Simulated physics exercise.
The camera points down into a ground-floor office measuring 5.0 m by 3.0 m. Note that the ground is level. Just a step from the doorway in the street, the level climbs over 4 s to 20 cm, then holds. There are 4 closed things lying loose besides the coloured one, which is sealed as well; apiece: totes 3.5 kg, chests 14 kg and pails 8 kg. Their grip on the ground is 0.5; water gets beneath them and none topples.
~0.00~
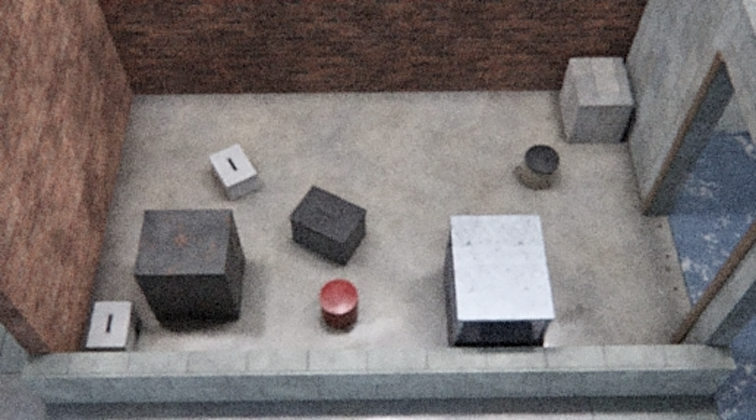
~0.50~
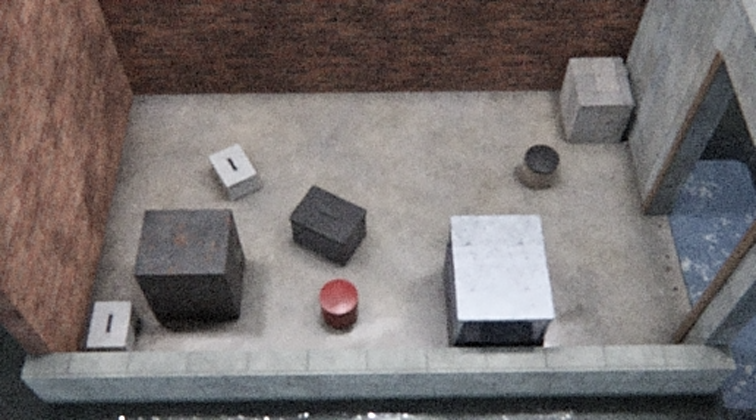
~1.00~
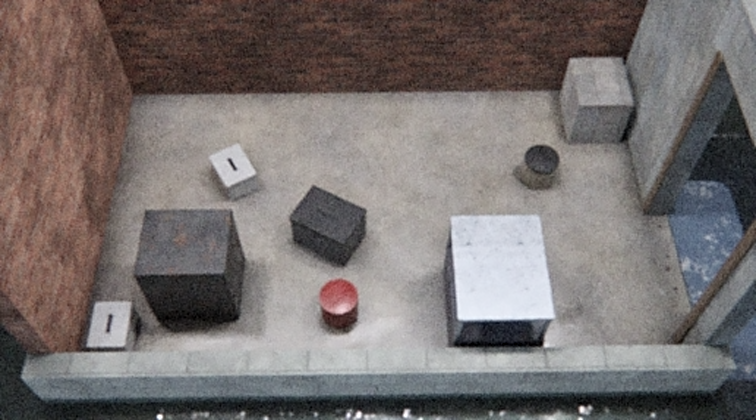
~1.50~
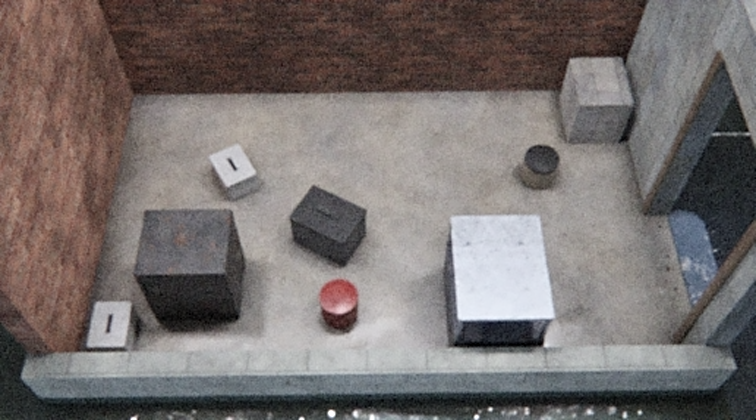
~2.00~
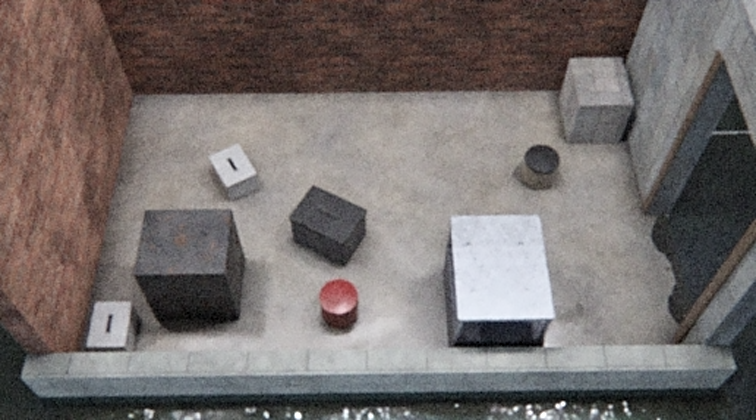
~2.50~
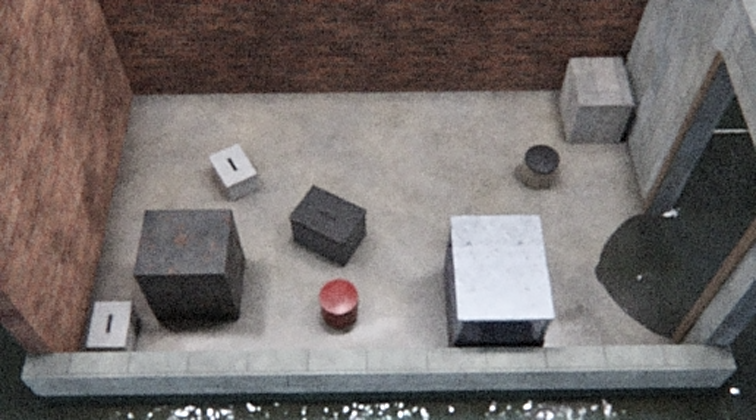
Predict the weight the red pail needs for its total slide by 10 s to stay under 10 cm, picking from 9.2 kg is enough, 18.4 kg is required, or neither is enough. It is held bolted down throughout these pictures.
Pretty sure the low figure cuts it.
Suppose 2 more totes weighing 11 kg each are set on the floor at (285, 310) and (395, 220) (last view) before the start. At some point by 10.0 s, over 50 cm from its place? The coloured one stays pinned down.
In the order given, within the mark and then within the mark.
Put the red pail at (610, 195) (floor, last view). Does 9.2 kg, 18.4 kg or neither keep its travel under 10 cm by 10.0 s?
Result: Both pass.
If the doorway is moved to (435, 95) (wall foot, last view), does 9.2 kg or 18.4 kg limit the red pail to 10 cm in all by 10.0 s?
Moved there, the heavy choice alone works.
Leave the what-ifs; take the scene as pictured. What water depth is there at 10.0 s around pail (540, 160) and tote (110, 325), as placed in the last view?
I'd put it at 9 cm and 10 cm respectively.
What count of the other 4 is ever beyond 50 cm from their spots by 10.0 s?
That comes to 1.
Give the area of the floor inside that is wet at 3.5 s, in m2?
Around 2.0 m2 of it.
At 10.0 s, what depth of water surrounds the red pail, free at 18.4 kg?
Something like 3 centimetres.
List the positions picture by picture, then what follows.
In the first picture, the red pail at (339, 296), on the bottom; 0.0 m2 under water; 0 of 5 have shifted.
In the second picture, the red pail at (339, 296), on the bottom; 0.0 m2 under water; 0 of 5 have shifted.
In the third picture, the red pail at (339, 296) rests on the ground; 0.0 m2 under water; 0 of 5 have shifted.
In the fourth picture, the red pail at (339, 296), on the bottom; water covers 0.0 m2; 0 of 5 have shifted.
In the fifth picture, the red pail at (339, 296) rests on the ground; 0.0 m2 under water; 0 of 5 have shifted.
In the sixth picture, the red pail at (339, 296), on the bottom; 0.5 m2 under water; 0 of 5 have shifted.
After 3.5 s the red pail would be 0 cm from its start with 9.2 kg and 0 cm from its start with 18.4 kg; 0 cm of water round it then.
After 4.5 s the red pail would be 0 cm from its start with 9.2 kg and 0 cm from its start with 18.4 kg; 0 cm of water round it then.
After 7.0 s the red pail would be 0 cm from its start with 9.2 kg and 0 cm from its start with 18.4 kg; 2 cm of water round it then.
After 10.0 s the red pail would be 0 cm from its start with 9.2 kg and 0 cm from its start with 18.4 kg; 3 cm of water round it then.
